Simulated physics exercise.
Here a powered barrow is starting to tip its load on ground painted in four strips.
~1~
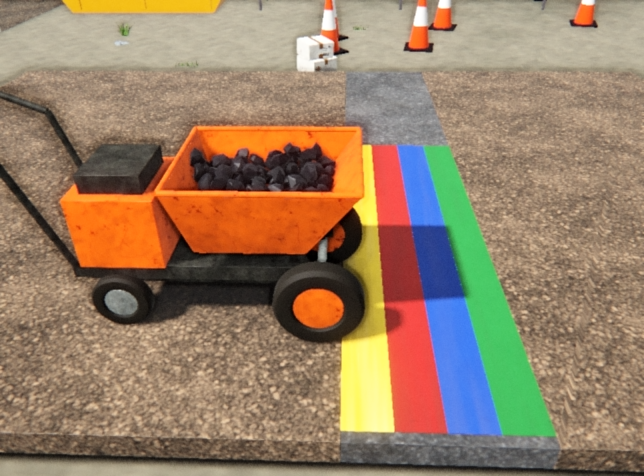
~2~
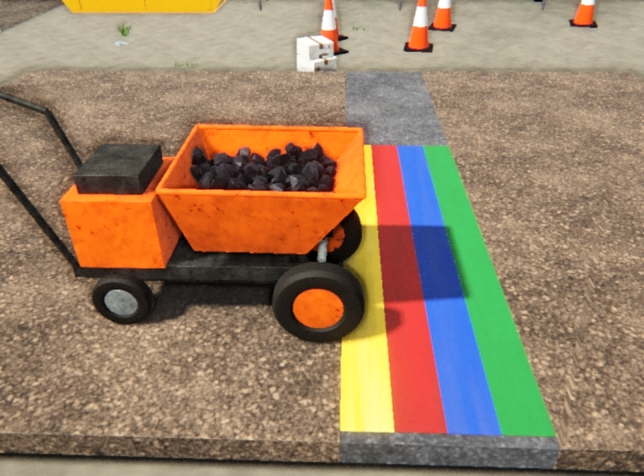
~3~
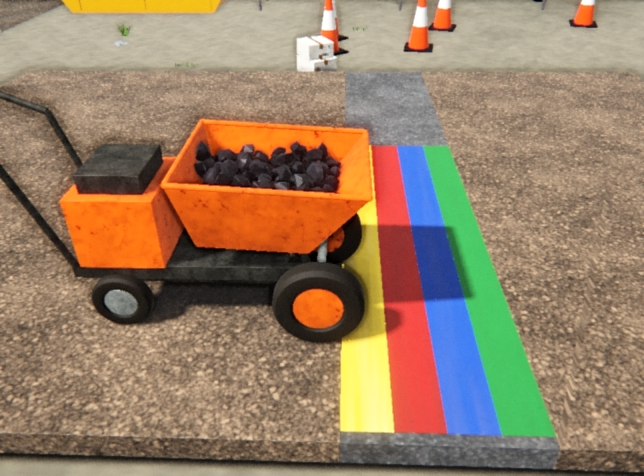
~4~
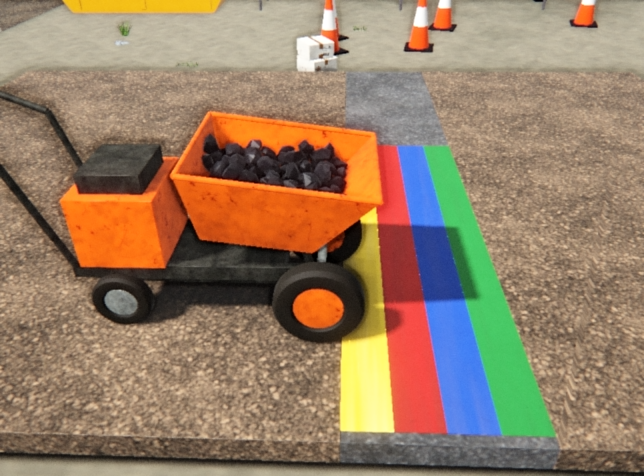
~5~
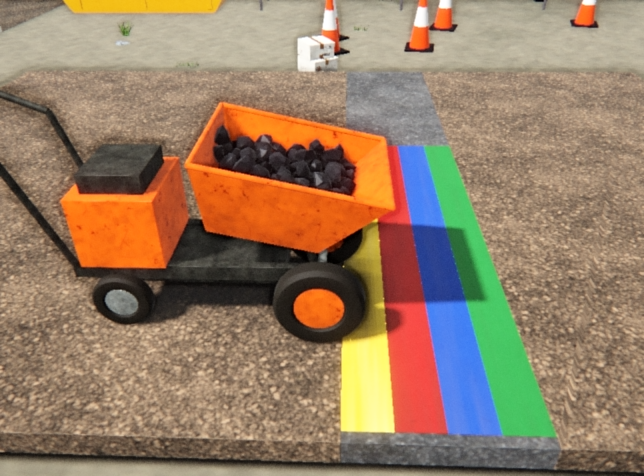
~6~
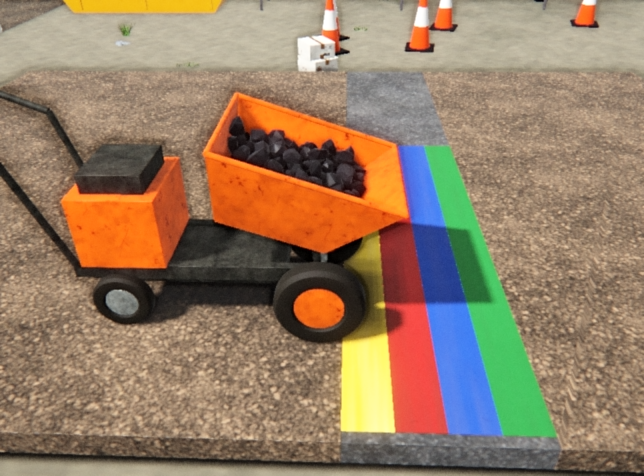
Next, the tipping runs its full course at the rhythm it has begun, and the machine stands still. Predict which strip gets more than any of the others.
The green strip gets the most.
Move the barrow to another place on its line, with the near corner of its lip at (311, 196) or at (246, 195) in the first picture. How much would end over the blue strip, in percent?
You'd get around 30 in a hundred, then 10 in a hundred.
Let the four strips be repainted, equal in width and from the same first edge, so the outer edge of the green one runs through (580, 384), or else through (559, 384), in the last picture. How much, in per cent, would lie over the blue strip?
The first gives 40 %, the second 30 %.
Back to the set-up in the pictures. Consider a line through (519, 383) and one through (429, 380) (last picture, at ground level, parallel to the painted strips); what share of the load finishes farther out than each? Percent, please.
About 30 and 70 per cent.
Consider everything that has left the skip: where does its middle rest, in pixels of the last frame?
Near (487, 294).
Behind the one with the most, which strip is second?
That would be the blue one, in second.
Just after the last frame, skip tipped steeply; every one in the skip.
A moment on, skip tipped right over; the larger part in the skip; about a tenth over the blue strip; about a tenth over the green strip; just a few falling.
Further on, skip tipped right over; roughly a quarter in the skip; roughly a quarter over the blue strip; roughly a third over the green strip; roughly a quarter off the paint.
When it is over, skip tipped right over; roughly a quarter in the skip; not one over the yellow strip; just a few over the red strip; roughly a quarter over the blue strip; roughly a third over the green strip; roughly a quarter off the paint.
